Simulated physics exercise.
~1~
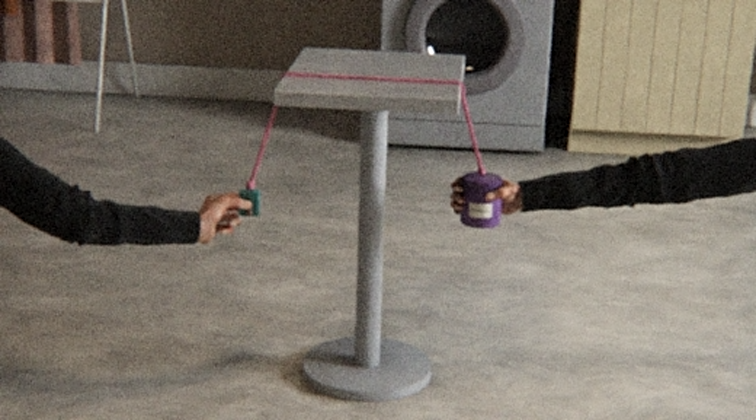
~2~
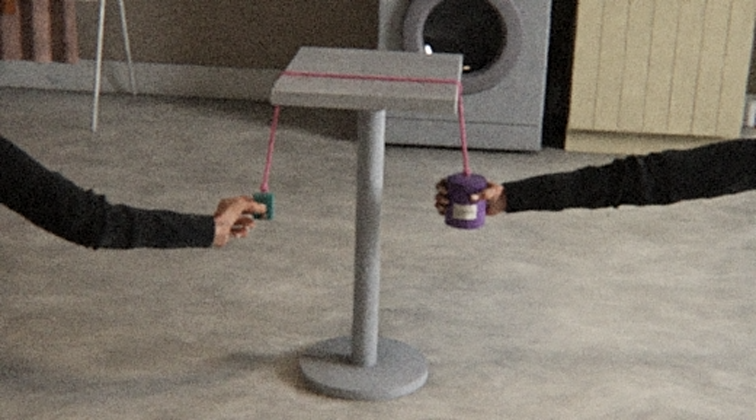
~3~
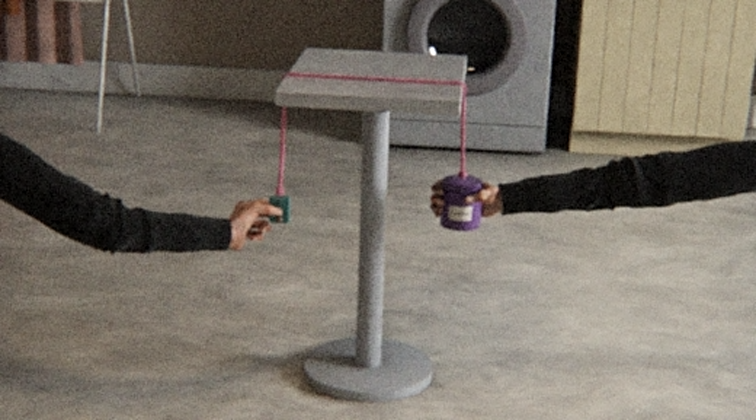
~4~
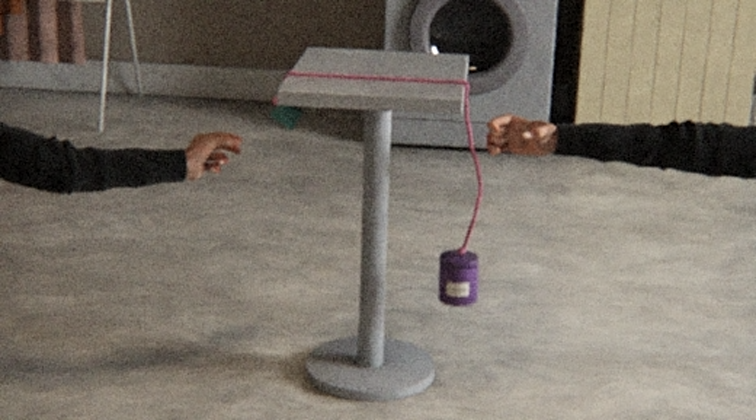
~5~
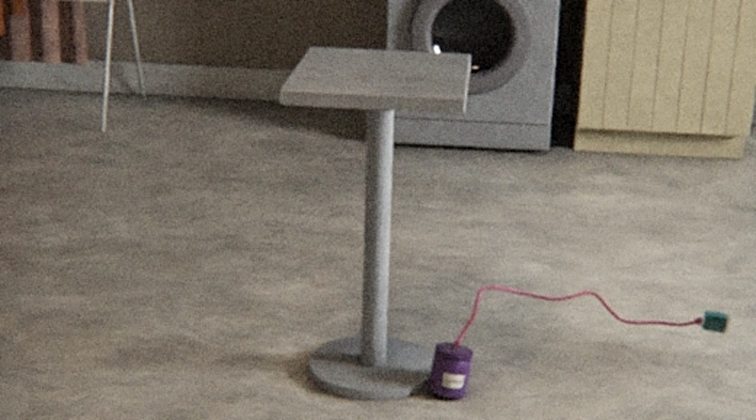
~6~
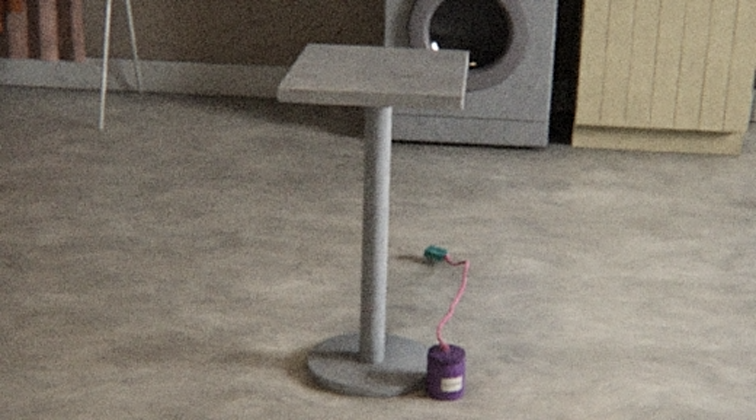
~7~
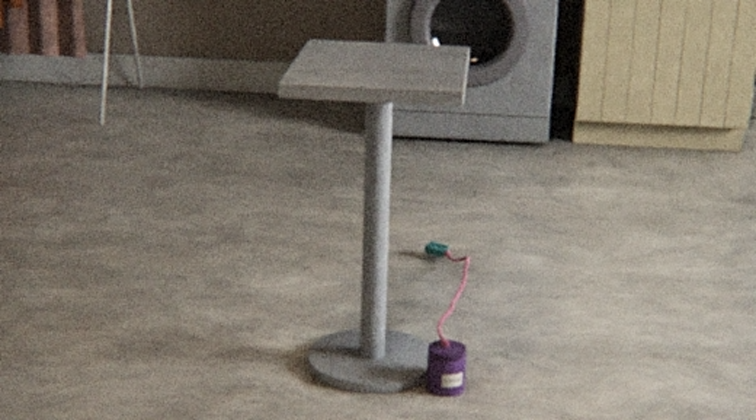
Two hands release a jar and matchbox, and the cord slides right until both lie on the floor.
